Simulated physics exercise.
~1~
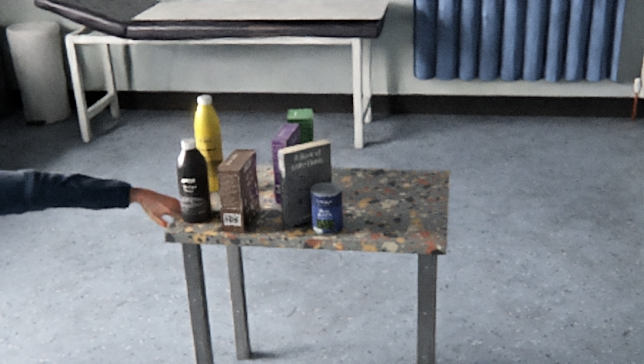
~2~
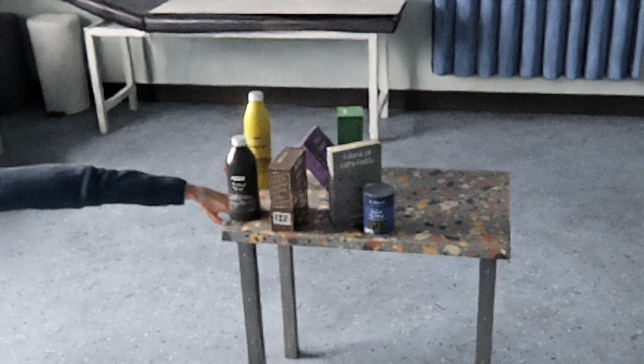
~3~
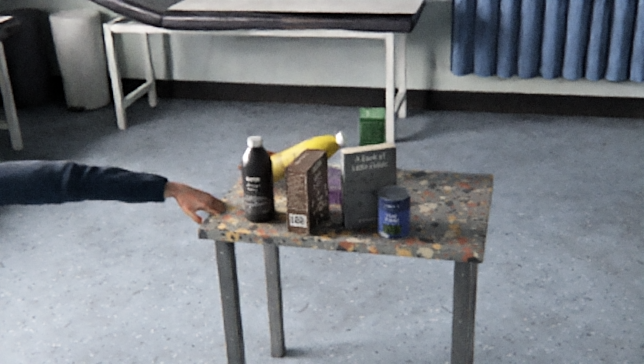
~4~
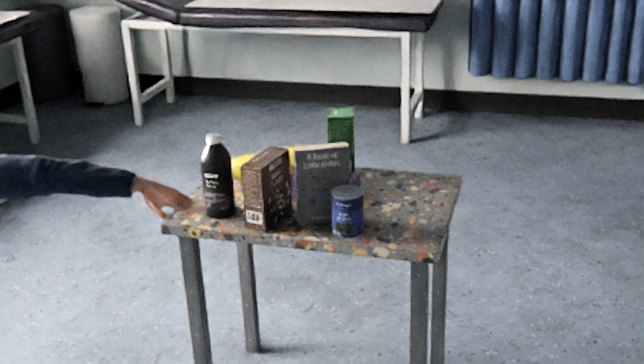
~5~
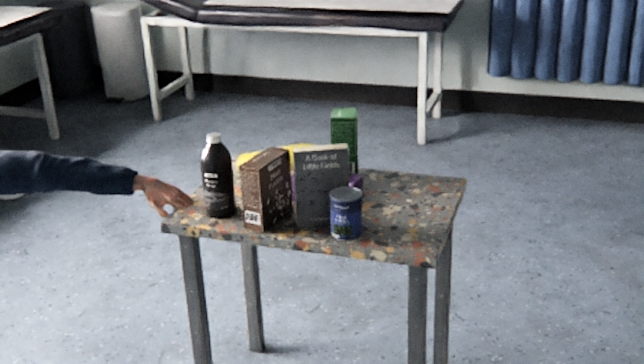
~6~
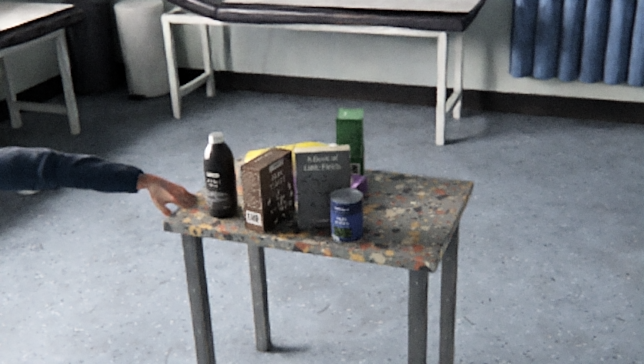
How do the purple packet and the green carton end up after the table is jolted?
The purple packet tips over and ends up lying on the table behind the front items, while the green carton stays upright.
